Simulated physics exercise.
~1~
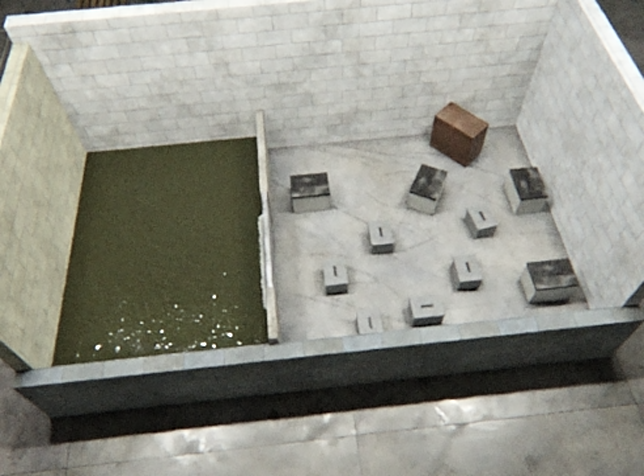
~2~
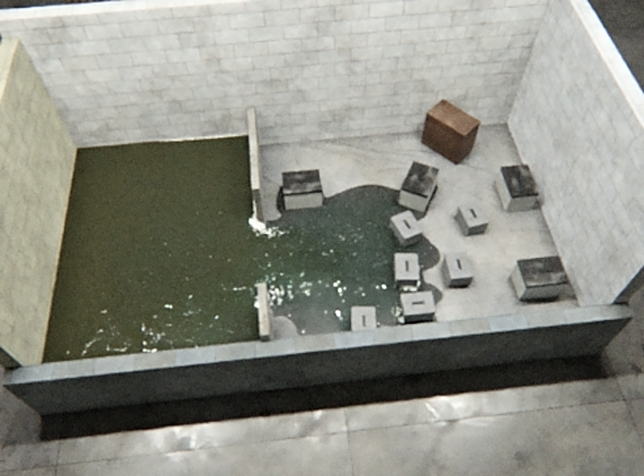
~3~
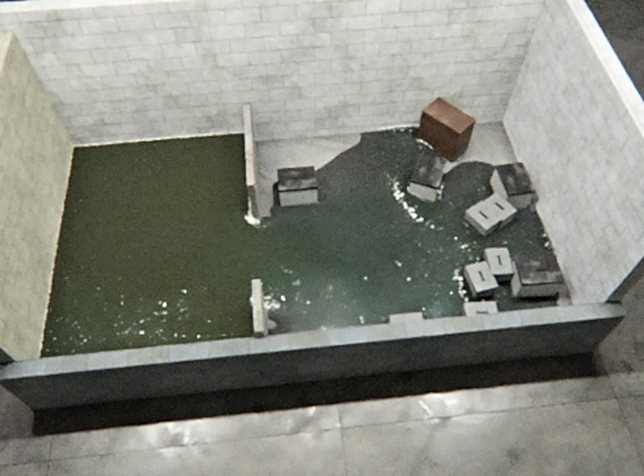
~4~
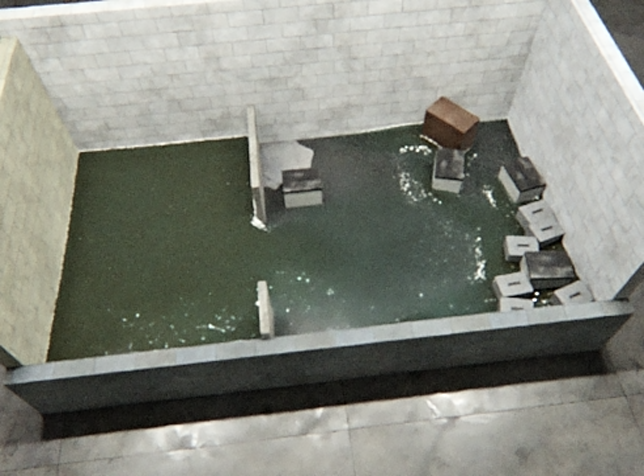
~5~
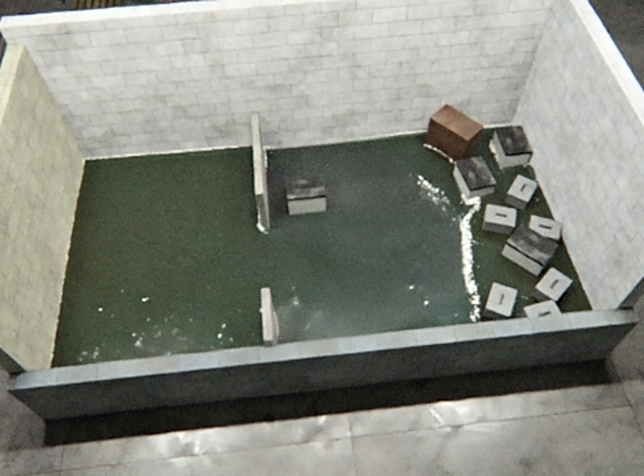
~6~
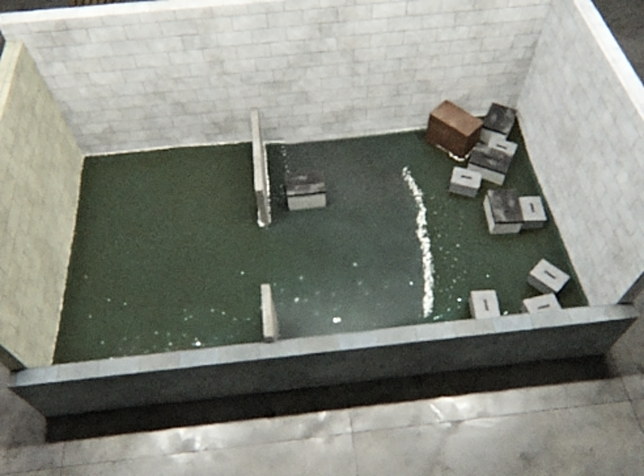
Green water bursts through the doorway, floods the right room and sweeps most boxes rightward, leaving them floating.
